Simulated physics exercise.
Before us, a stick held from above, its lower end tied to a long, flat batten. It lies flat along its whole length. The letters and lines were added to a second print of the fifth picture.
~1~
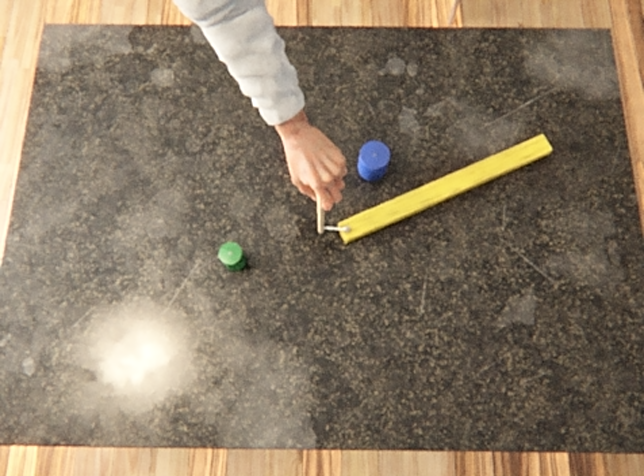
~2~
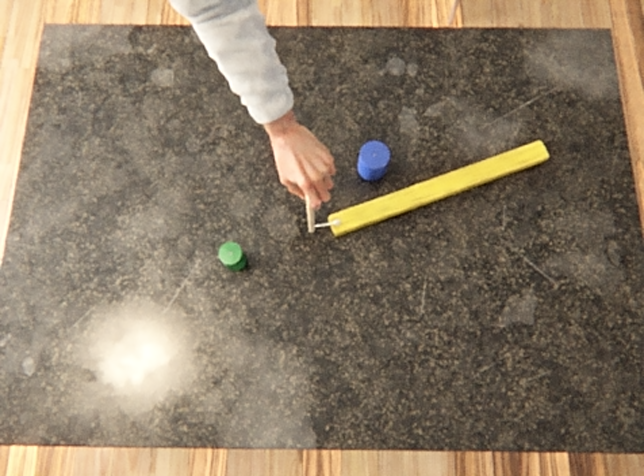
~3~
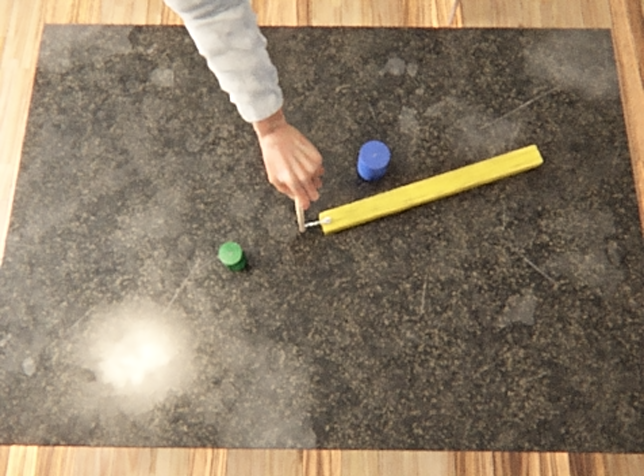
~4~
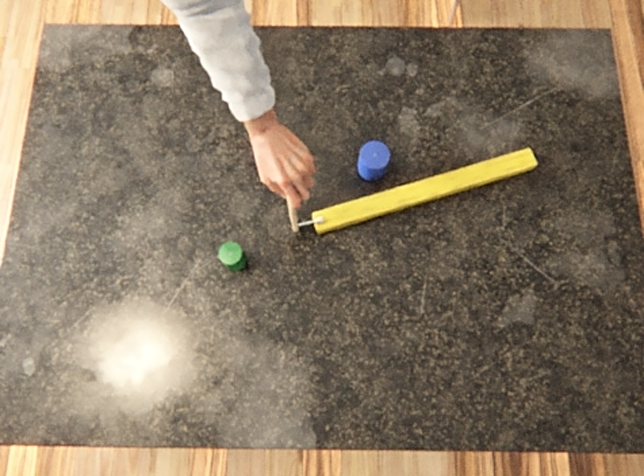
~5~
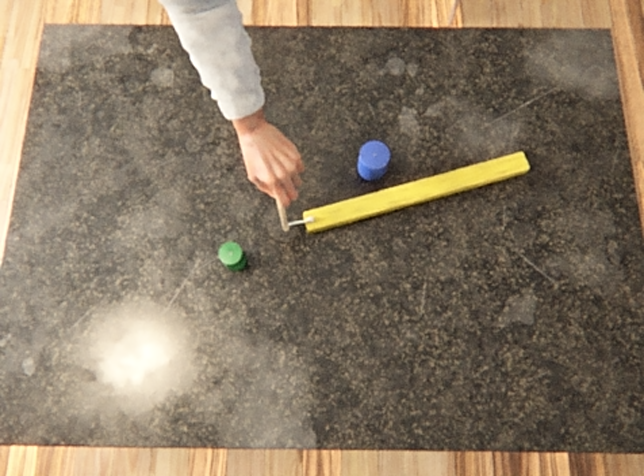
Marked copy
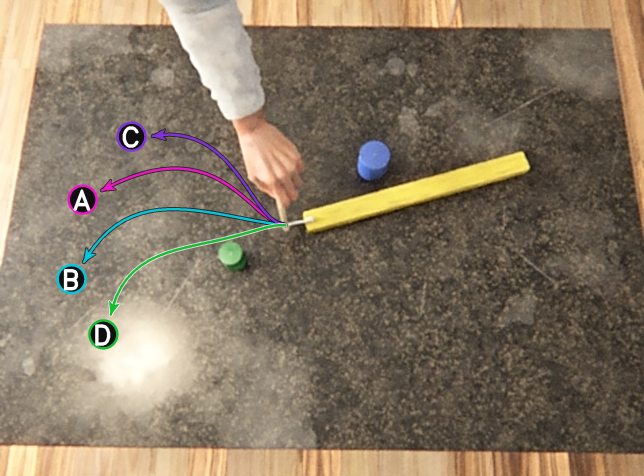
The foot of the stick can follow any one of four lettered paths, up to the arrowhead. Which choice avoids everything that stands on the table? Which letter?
Only B misses them all.
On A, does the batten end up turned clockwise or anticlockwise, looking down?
It turns clockwise.
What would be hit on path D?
It meets the green candle.
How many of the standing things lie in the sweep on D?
One.
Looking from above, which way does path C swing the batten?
It turns clockwise.
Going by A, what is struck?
The blue tin.
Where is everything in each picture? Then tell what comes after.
In the first picture, yellow batten (448, 186); green candle (233, 257); blue tin (373, 161).
In the second picture, yellow batten (441, 186); green candle (233, 257).
In the third picture, yellow batten (433, 187); green candle (233, 257).
In the fourth picture, yellow batten (427, 189); green candle (233, 257).
In the fifth picture, yellow batten (418, 190); green candle (233, 257); blue tin (373, 161).
On the marked copy, A from (285, 225) via (197, 171) to (102, 191); B from (285, 225) via (177, 209) to (84, 262); C from (285, 225) via (228, 164) to (153, 136); D from (285, 225) via (185, 247) to (111, 315).
Following B. Soon after the start, foot of the stick (209, 213), middle of the batten (347, 198).
Later, foot of the stick (134, 216), middle of the batten (273, 203).
In the end, foot of the stick (85, 263), middle of the batten (221, 219); nothing has been touched.
As for the rest, A meets the blue tin; C meets the blue tin; D meets the green candle.
